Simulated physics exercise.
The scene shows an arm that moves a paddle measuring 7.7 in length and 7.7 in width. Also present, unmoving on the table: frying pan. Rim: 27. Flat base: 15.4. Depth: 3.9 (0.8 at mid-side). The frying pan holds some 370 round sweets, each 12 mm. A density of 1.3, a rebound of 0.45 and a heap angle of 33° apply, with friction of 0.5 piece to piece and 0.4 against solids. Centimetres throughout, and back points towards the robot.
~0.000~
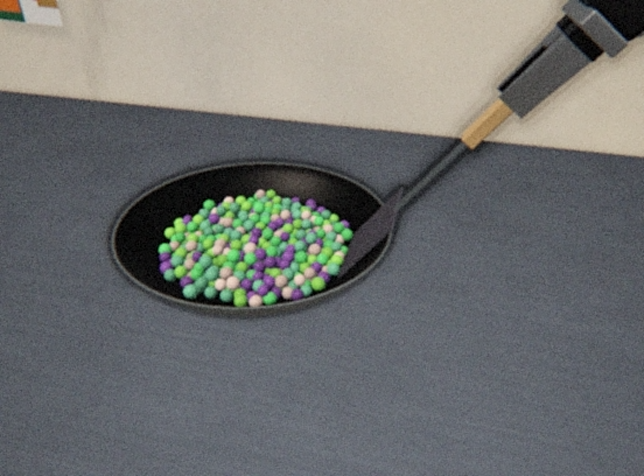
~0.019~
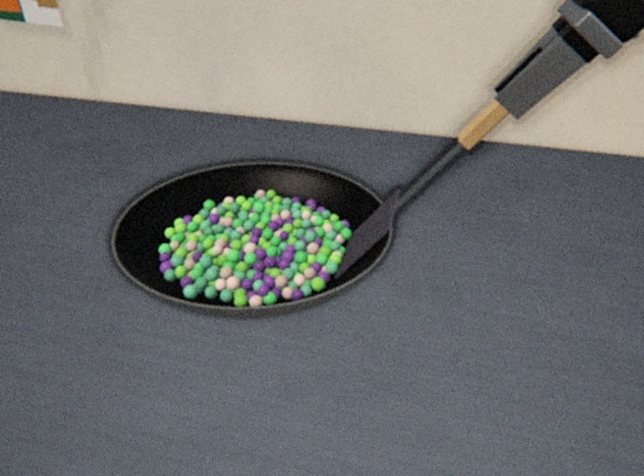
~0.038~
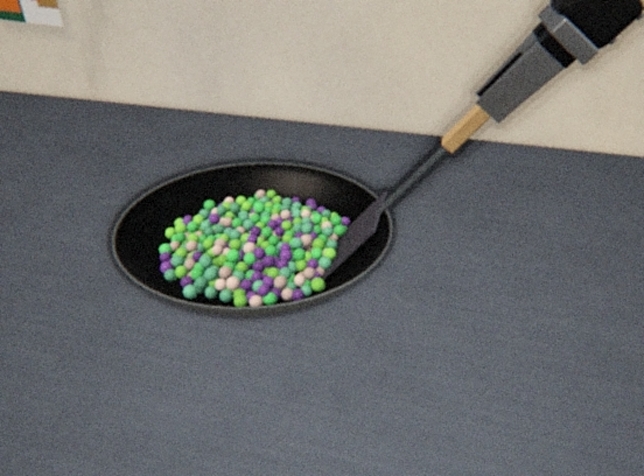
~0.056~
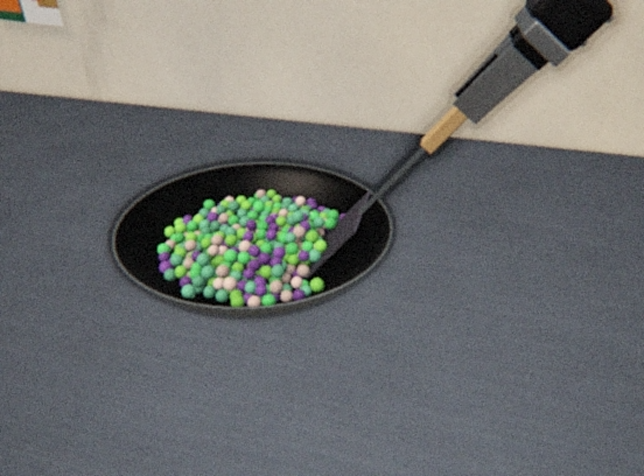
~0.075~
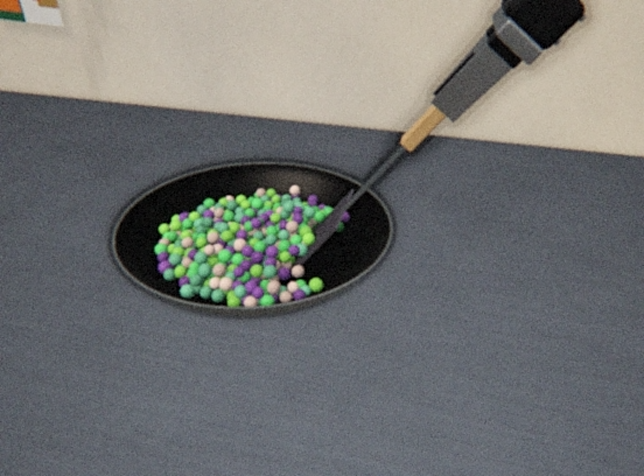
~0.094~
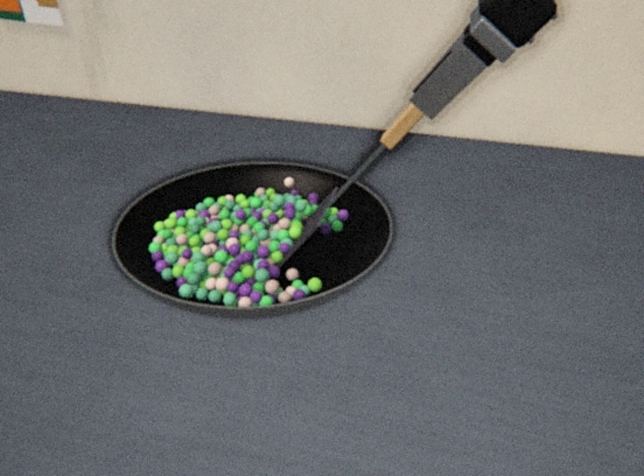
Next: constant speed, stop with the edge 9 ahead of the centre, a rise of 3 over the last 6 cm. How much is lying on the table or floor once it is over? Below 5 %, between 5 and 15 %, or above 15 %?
Above 15 %.
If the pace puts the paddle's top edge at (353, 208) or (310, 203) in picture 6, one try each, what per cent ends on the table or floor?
Estimates: About 15 %, about 30 %.
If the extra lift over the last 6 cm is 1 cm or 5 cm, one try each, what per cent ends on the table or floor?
25 and 20 per cent.
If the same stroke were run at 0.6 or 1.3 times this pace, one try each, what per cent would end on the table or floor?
Roughly 10 % and roughly 30 %.
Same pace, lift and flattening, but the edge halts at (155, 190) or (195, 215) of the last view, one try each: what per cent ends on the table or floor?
First try roughly 35 percent, second roughly 10 percent.
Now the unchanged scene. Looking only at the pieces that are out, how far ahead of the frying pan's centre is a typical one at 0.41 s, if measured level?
The distance is around 20 cm.
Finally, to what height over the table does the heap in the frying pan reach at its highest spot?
Some 4.0 cm above the table.
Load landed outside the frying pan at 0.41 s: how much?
15 %.
By 0.14 s, sloping 54°, highest piece 6 above the table; 370 in the frying pan.
By 0.19 s, sloping 54°, highest piece 6 above the table; 370 in the frying pan.
By 0.41 s, sloping 54°, highest piece 13 above the table; 274 in the frying pan, 57 on the table or floor, 39 on the blade or in flight.
By 1.46 s, sloping 54°, highest piece 4 above the table; 274 in the frying pan, 96 on the table or floor.
Final count, 274 in the frying pan, 96 on the table or floor. That is 26 % on the table or floor.
